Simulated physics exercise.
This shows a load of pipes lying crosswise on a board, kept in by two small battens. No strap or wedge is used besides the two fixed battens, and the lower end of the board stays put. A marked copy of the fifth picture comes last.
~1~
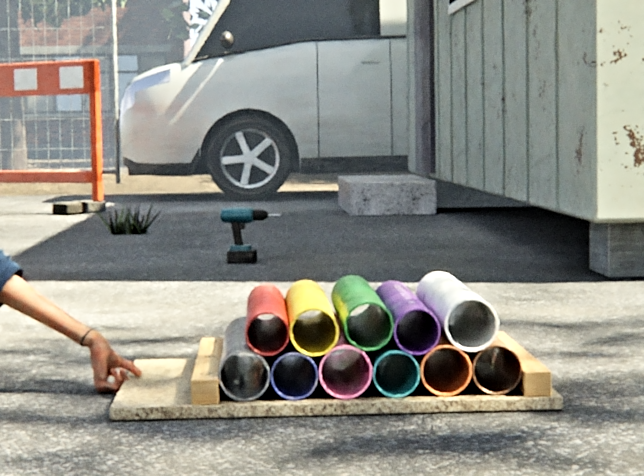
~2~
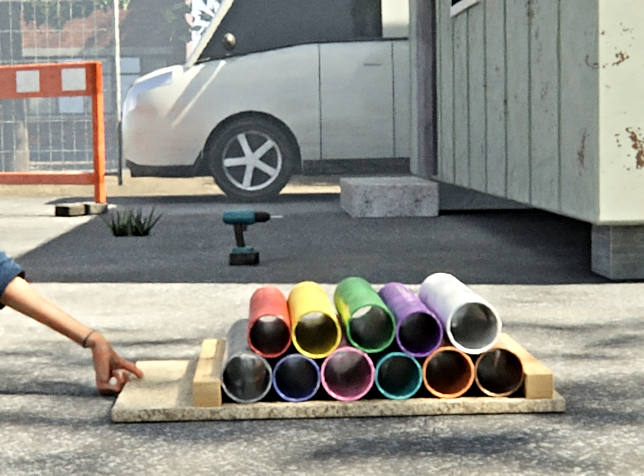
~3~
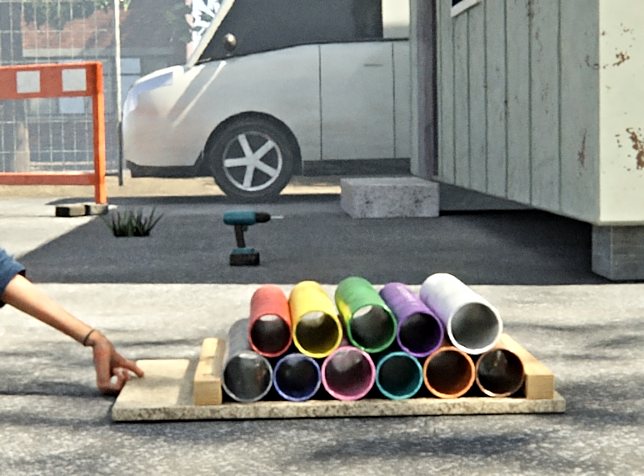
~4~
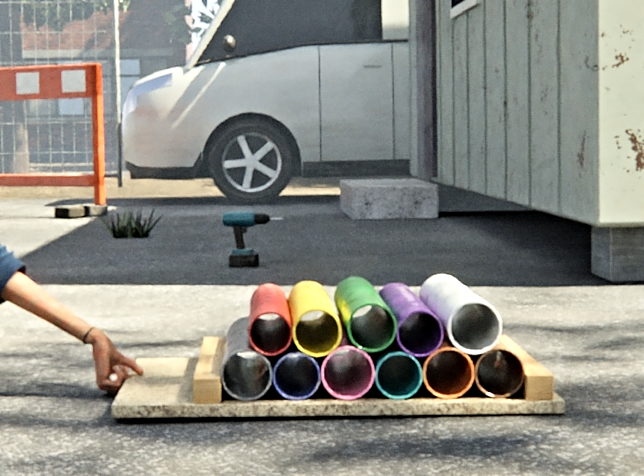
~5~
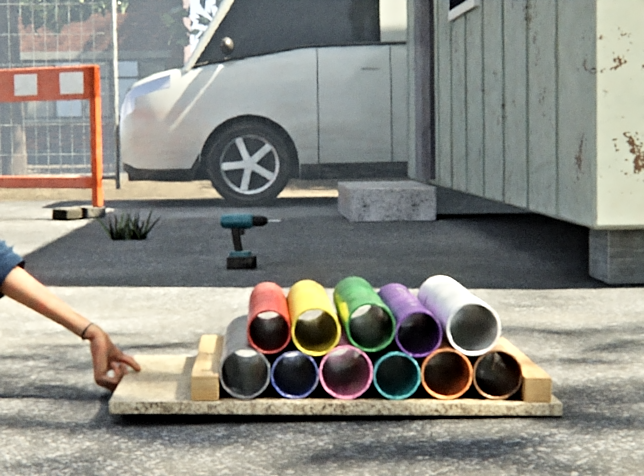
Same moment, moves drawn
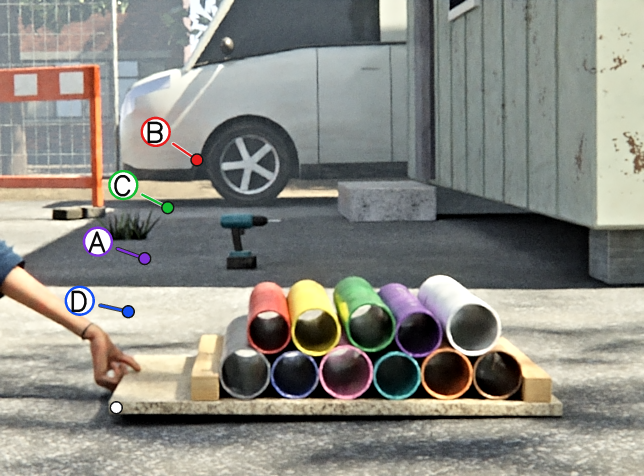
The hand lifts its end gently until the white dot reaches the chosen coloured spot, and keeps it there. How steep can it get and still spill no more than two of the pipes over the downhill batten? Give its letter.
Mark A is as high as it can go.
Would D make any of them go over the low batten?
No.
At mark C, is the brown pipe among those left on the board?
Yes.
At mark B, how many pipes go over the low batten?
At B the number is five.
On the marked copy, A at (145, 258); B at (197, 160); C at (168, 207); D at (128, 312); the white dot at (116, 407).
With A. Early on, board at 15°.
Further on, board at 21°.
At the end, board at 21°, none over the low batten.
As for the rest, B five over the low batten; C five over the low batten; D none over the low batten.
